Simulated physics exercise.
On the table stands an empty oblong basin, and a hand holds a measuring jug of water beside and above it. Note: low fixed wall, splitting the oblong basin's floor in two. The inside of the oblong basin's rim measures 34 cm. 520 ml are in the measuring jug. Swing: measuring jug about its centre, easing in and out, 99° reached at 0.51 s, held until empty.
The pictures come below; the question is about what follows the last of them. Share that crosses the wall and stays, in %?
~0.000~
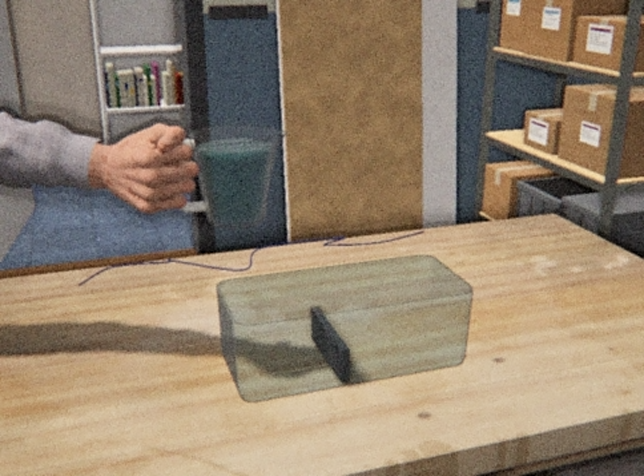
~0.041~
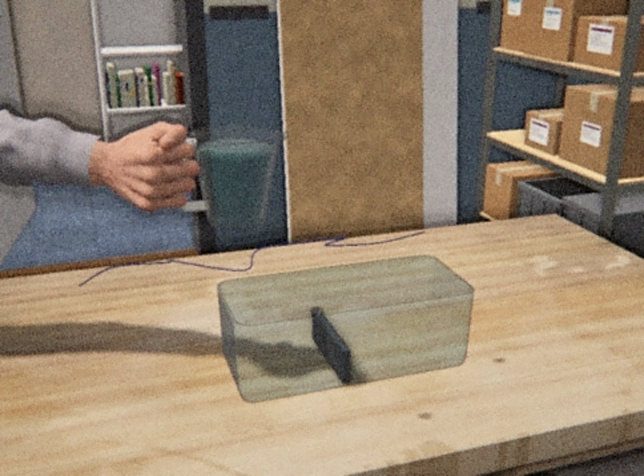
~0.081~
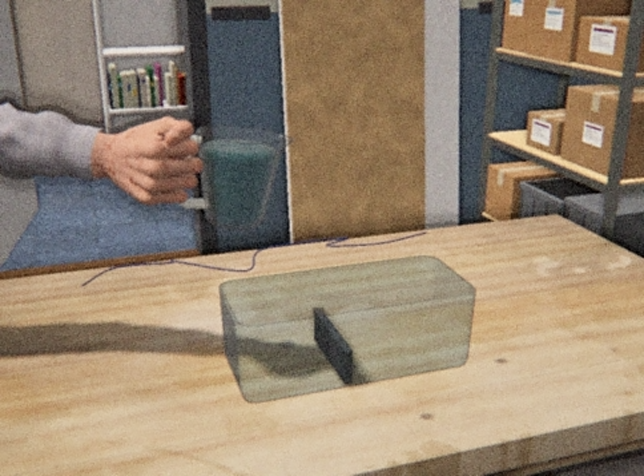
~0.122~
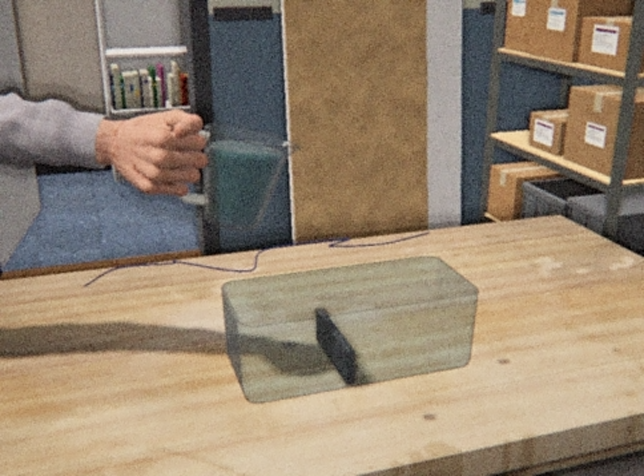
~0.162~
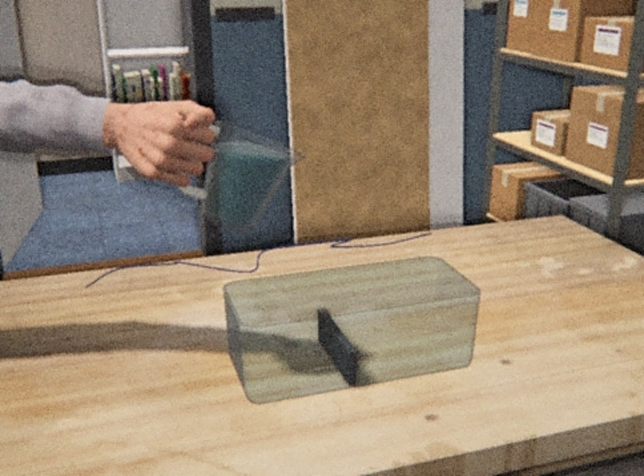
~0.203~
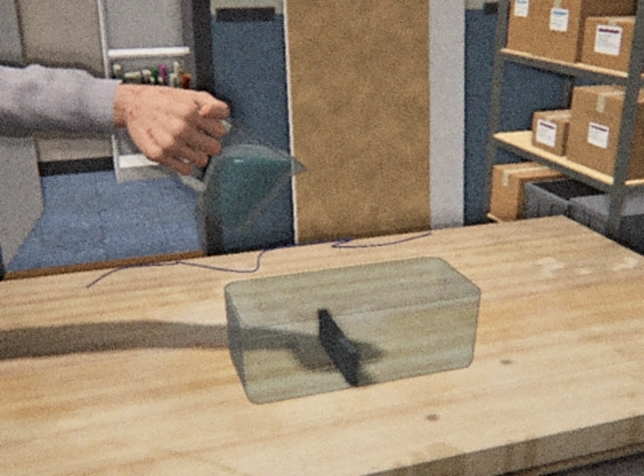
68 %.
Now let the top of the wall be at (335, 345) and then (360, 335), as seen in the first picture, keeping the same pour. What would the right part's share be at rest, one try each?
Roughly 60 per cent, then 10 per cent.
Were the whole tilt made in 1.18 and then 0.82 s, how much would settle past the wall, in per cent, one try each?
I'd say 75 percent on the first go, 70 percent on the next.
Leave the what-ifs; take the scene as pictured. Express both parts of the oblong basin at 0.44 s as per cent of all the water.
Around 0 on the left side and 14 on the right side.
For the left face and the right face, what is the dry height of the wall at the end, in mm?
It's around 44 mm on the left side and around 38 mm on the right side.
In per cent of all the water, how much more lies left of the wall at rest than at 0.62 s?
That amounts to roughly 10 per cent of the whole.
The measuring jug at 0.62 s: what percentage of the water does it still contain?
Share remaining: Approx. 12 %.
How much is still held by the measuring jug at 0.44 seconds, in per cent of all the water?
I'd estimate some 48 % remains.
By 0.44 s the tilt is 95° and 48 per cent is still to pour, 0 is left of the wall and 15 right of it.
By 0.62 s the tilt is 99° and 11 per cent is still to pour, 20 is left of the wall and 48 right of it.
By 0.81 s the tilt is 99° and 1 per cent is still to pour, 25 is left of the wall and 68 right of it.
By 1.01 s the tilt is 99° and 0 per cent is still to pour, 29 is left of the wall and 68 right of it.
At rest 29 per cent lies left of the wall, 68 right of it and 2 outside.
